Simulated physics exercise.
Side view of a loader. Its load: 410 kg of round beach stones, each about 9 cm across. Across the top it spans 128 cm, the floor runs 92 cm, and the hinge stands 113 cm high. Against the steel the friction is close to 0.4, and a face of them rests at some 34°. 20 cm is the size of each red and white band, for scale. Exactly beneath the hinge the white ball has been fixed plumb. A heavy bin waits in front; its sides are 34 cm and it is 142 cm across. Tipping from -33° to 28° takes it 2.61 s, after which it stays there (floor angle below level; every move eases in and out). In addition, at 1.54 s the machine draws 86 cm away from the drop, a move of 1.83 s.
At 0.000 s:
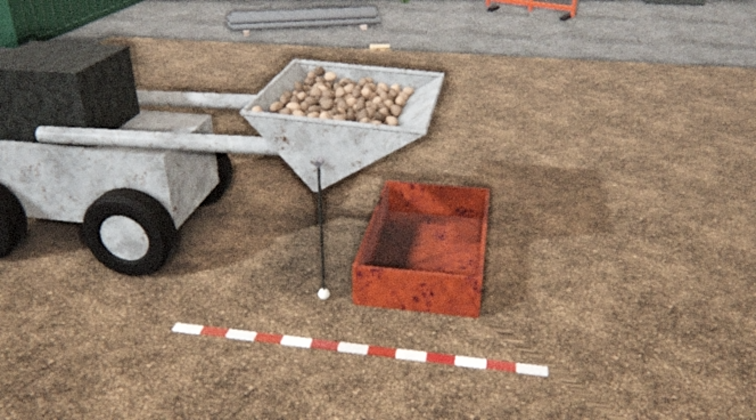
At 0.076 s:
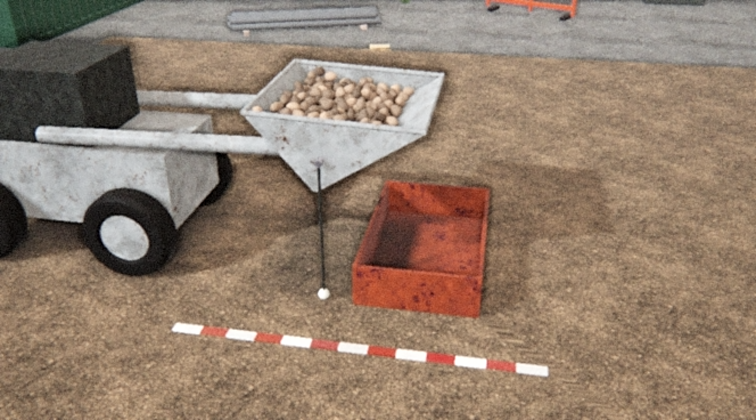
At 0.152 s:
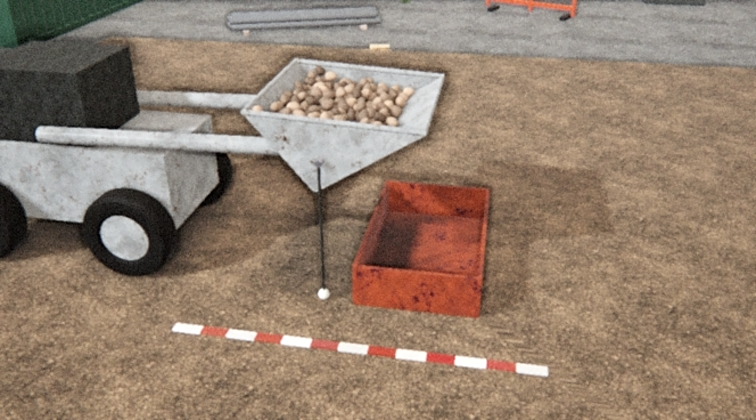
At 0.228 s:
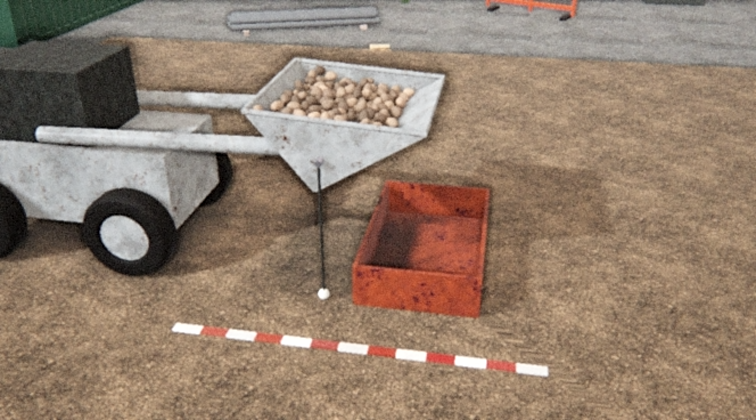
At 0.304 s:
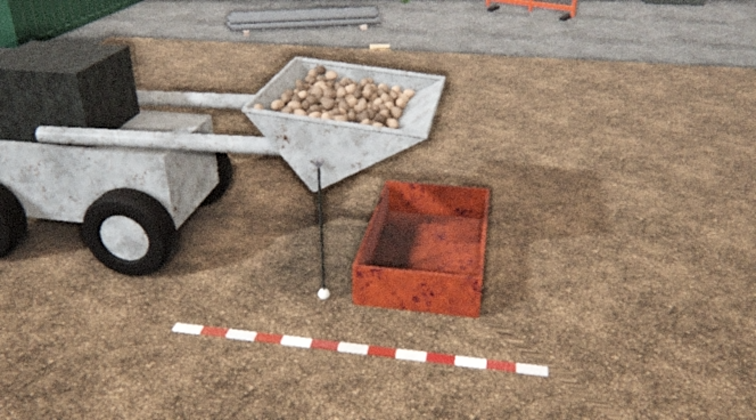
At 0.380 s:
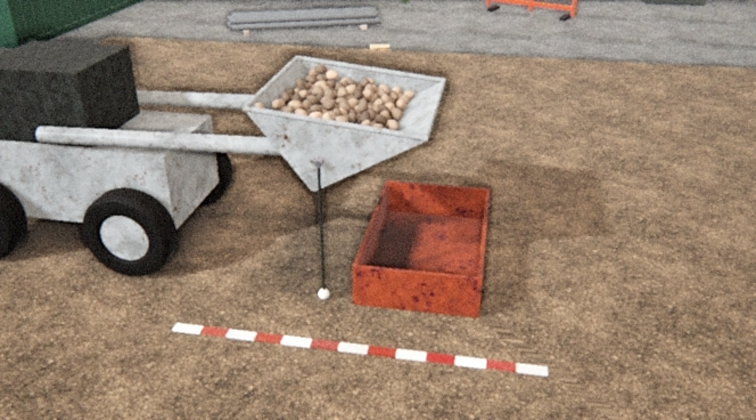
Loader bucket heaped with brown stones tilting very slightly forward beside a red open box, the wheeled machine staying still.
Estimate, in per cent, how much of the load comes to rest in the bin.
70 %.
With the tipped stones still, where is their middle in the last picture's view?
Resting centre: About (403, 250).
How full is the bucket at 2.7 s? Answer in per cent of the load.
Around 20 per cent, still inside.
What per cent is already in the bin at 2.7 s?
Some 65 per cent.
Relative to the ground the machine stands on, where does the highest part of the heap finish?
Around 28 cm above it, I'd say.
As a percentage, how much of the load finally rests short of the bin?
Roughly 30 percent of it.
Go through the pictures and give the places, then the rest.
The bucket is at -33°, its lip at (425, 132); the top of the load is at (332, 87), in the first picture.
The bucket is at -33°, its lip at (425, 133); the top of the load is at (332, 87); the stones move at 0.0 m/s on average, in the second picture.
Lip at (426, 134), floor tilted -32°, highest stones at (332, 87); the stones move at 0.0 m/s on average, in the third picture.
The bucket is at -32°, its lip at (426, 135); the top of the load is at (327, 87); the stones move at 0.0 m/s on average, in the fourth picture.
The bucket is at -31°, its lip at (427, 137); the top of the load is at (326, 86); the stones move at 0.1 m/s on average, in the fifth picture.
Lip at (427, 139), floor tilted -29°, highest stones at (323, 83); the stones move at 0.1 m/s on average, in the sixth picture.
After 2.0 s the floor is at 19°; 92 % in the bucket, 8 % in the bin; the foremost stones are at (432, 203).
After 2.7 s the floor is at 28°; 19 % in the bucket, 15 % short of the bin, 66 % in the bin; the foremost stones are at (475, 250).
After 3.8 s the floor is at 28°; 0 % in the bucket, 29 % short of the bin, 70 % in the bin, 1 % beside or beyond the bin; the foremost stones are at (475, 255).
After 6.6 s the floor is at 28°; 0 % in the bucket, 29 % short of the bin, 70 % in the bin, 1 % beside or beyond the bin; the foremost stones are at (475, 255).
